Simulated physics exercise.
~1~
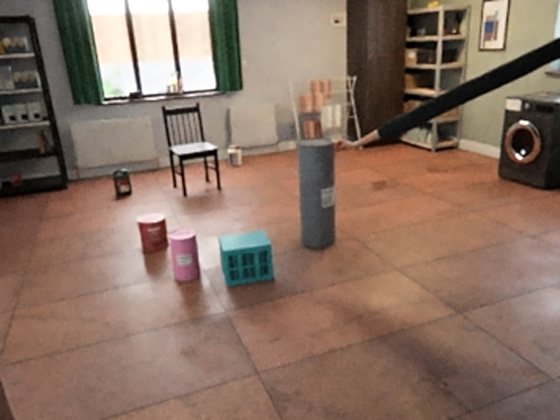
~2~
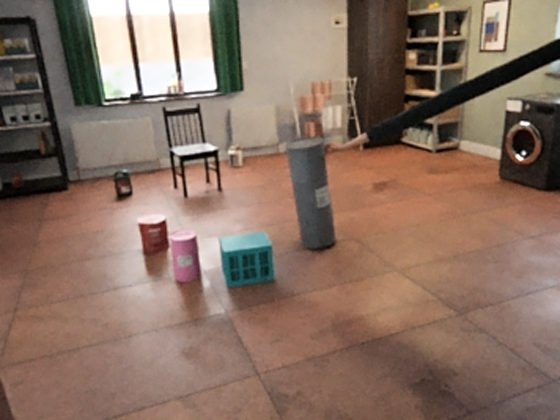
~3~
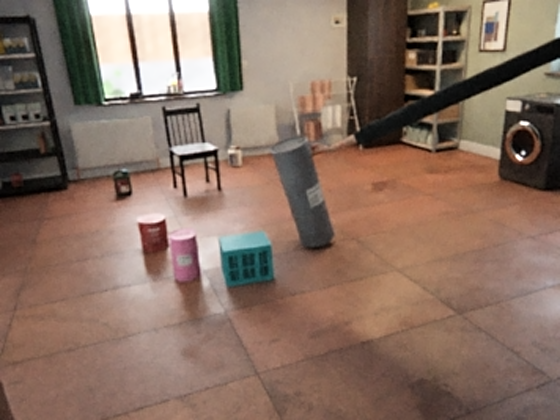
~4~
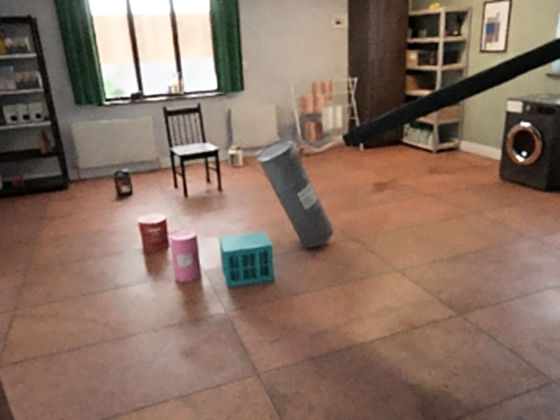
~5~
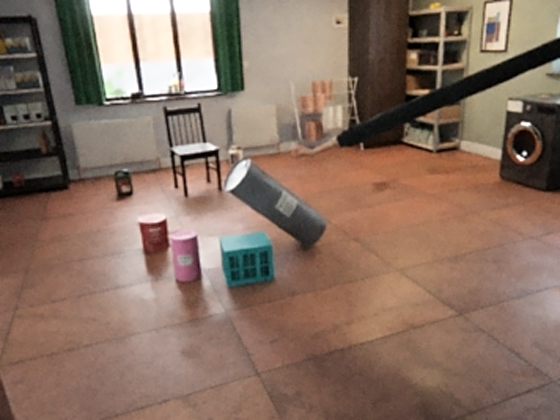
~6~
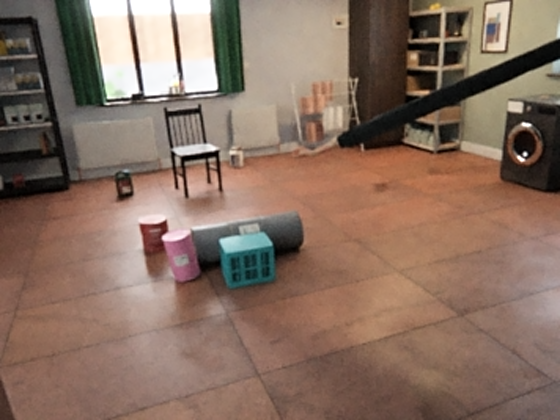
A dark-sleeved arm pushes a tall grey drum left until it topples onto its side.
